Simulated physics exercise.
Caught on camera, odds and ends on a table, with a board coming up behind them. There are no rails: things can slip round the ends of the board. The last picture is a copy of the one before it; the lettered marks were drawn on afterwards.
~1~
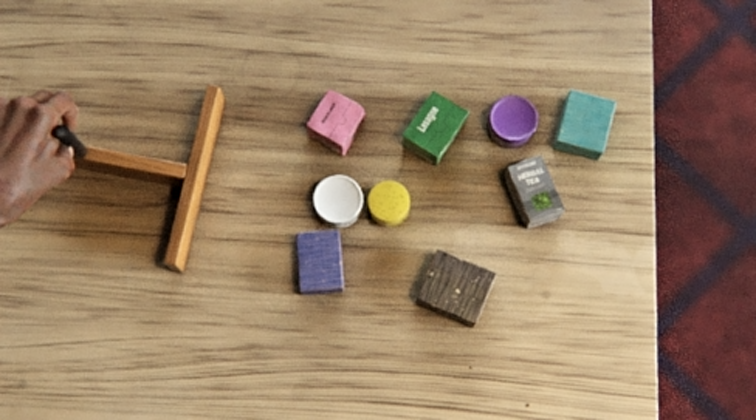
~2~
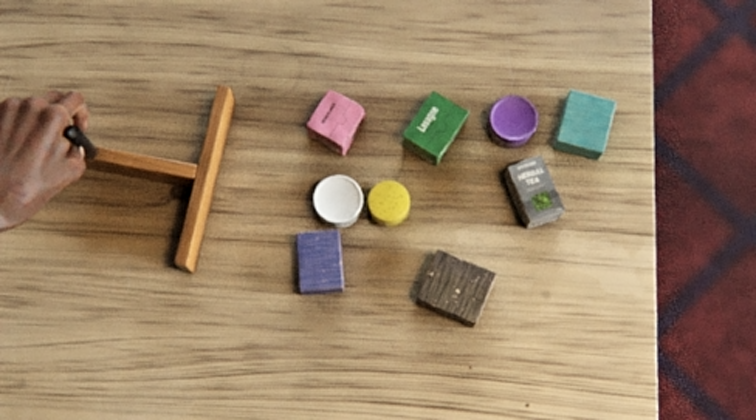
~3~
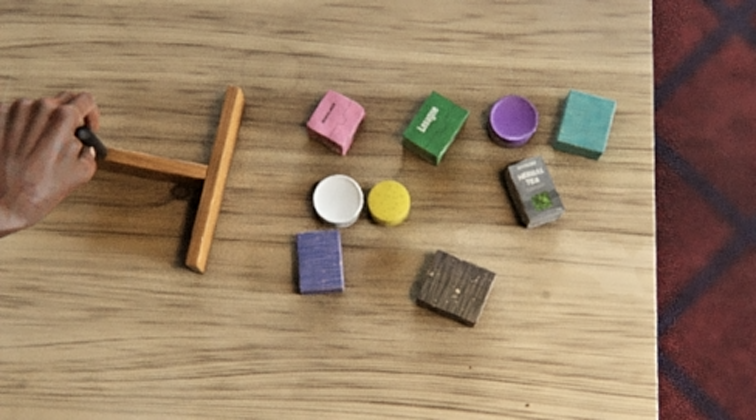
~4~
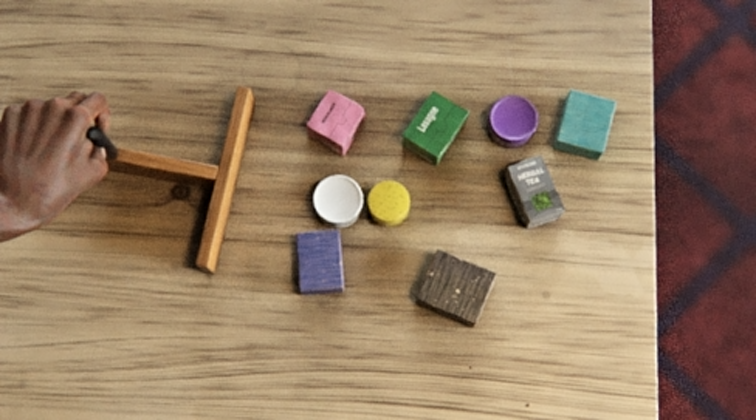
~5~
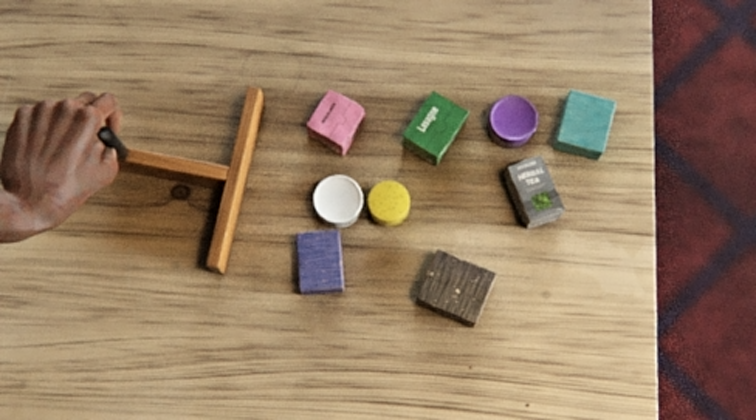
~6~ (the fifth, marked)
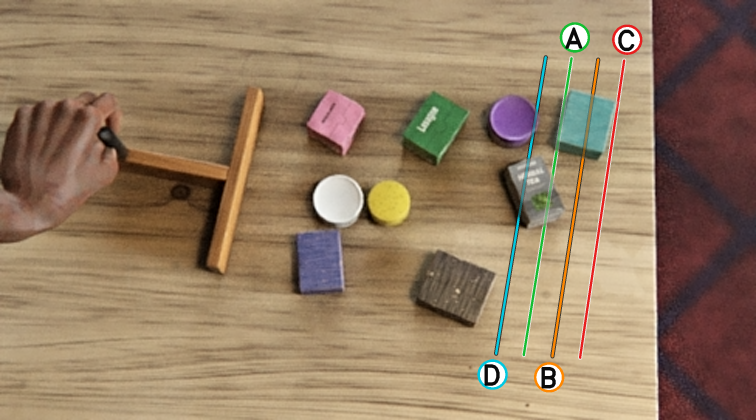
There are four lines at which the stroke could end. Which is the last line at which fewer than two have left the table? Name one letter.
It can go as far as D.
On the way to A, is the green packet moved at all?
Yes.
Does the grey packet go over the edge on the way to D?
No.
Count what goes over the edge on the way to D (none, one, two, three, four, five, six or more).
By then, one.
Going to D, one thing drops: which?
The turquoise block goes over.
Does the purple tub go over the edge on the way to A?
Yes.
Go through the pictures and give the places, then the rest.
In the first picture, green packet (434, 128); purple tub (512, 123); white jar (339, 202).
In the second picture, board (202, 173); pink packet (337, 122).
In the third picture, board (212, 174); grey packet (533, 192).
In the fourth picture, board (223, 174); yellow pot (389, 204).
In the fifth picture, board (234, 175); green packet (434, 128); purple tub (512, 123); white jar (339, 202).
On the marked copy, A at (549, 202); B at (576, 203); C at (603, 204); D at (522, 200).
Taking D. A third of the way, board (337, 179); pink packet (381, 120); blue block (351, 268).
Two thirds of the way, board (441, 184); turquoise block (617, 130); purple tub (569, 135).
When it is over, board (522, 188); turquoise block over the edge; purple tub (647, 144); one fallen.
As for the rest, A drops two; B drops two; C drops five.
